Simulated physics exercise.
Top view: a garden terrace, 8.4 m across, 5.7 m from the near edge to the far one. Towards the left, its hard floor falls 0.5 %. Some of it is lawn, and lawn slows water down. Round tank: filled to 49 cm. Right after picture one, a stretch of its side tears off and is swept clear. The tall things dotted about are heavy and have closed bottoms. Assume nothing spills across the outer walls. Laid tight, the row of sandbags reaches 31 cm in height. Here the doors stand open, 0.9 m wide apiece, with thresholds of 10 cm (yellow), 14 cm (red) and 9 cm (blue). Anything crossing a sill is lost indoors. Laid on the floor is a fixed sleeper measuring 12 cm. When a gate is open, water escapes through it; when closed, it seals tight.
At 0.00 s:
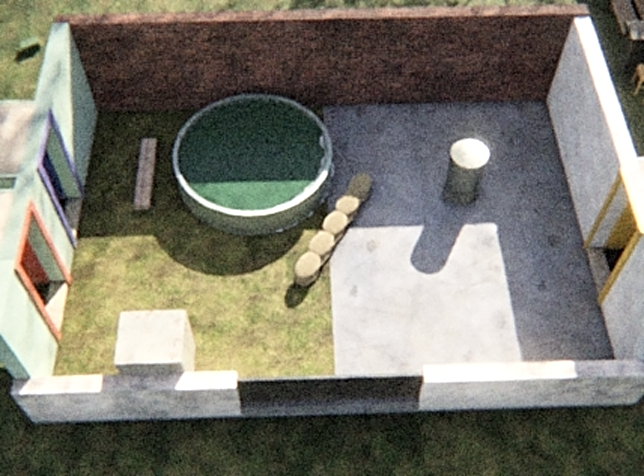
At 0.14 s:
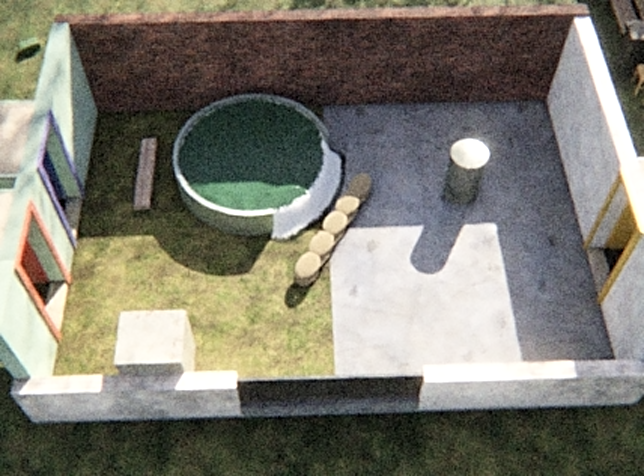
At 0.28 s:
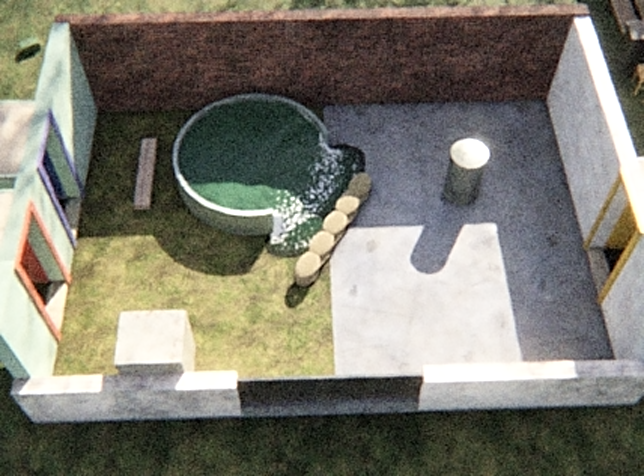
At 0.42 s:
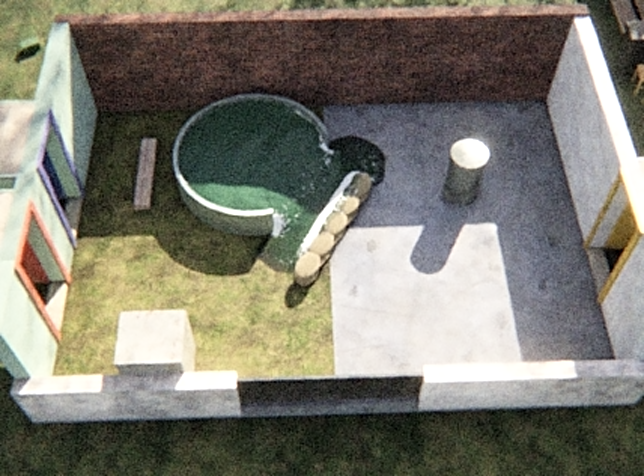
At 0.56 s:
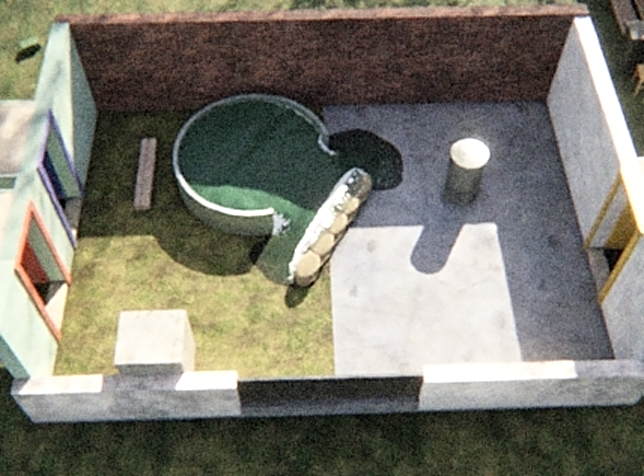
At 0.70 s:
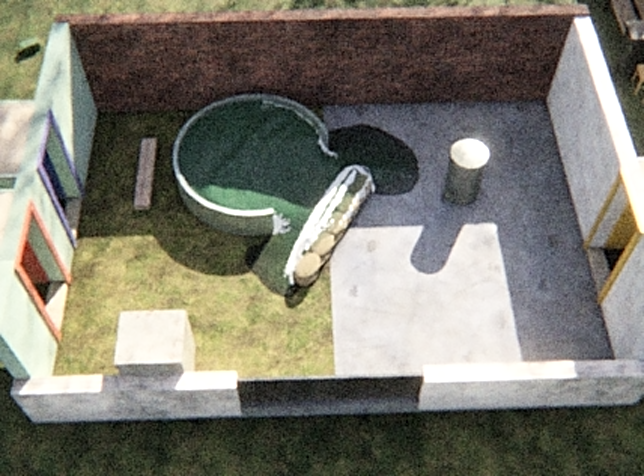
A round tank of still green water stood on a walled terrace until part of its right side broke away, and water poured out, reached the slanting row of sandbags and spread around them.
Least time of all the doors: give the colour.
The red one.
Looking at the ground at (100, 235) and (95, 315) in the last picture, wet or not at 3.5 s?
Not yet touched, then awash.
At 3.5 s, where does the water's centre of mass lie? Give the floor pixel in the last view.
Near (309, 194).
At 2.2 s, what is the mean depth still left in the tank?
It averages close to 27 centimetres.
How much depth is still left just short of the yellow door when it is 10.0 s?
Looks like about 3.5 cm at that spot.
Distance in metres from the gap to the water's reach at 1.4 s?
It comes to some 3.0 metres.
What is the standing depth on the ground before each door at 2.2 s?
Depths in cm: Yellow 0, red 0, blue 0.
After 1.4 s water covers 20 % of the floor and is deepest (40 cm) near (336, 211); yellow door not reached, red door not reached, blue door not reached.
After 2.2 s water covers 40 % of the floor and is deepest (34 cm) near (326, 229); yellow door not reached, red door not reached, blue door not reached.
After 3.5 s water covers 50 % of the floor and is deepest (23 cm) near (538, 126); yellow door not reached, red door not reached, blue door not reached.
After 6.0 s water covers 80 % of the floor and is deepest (16 cm) near (326, 229); yellow door reached at 4.5 s, red door reached at 3.7 s, blue door reached at 5.1 s.
After 10.0 s water covers 95 % of the floor and is deepest (9 cm) near (305, 229); yellow door reached at 4.5 s, red door reached at 3.7 s, blue door reached at 5.1 s.
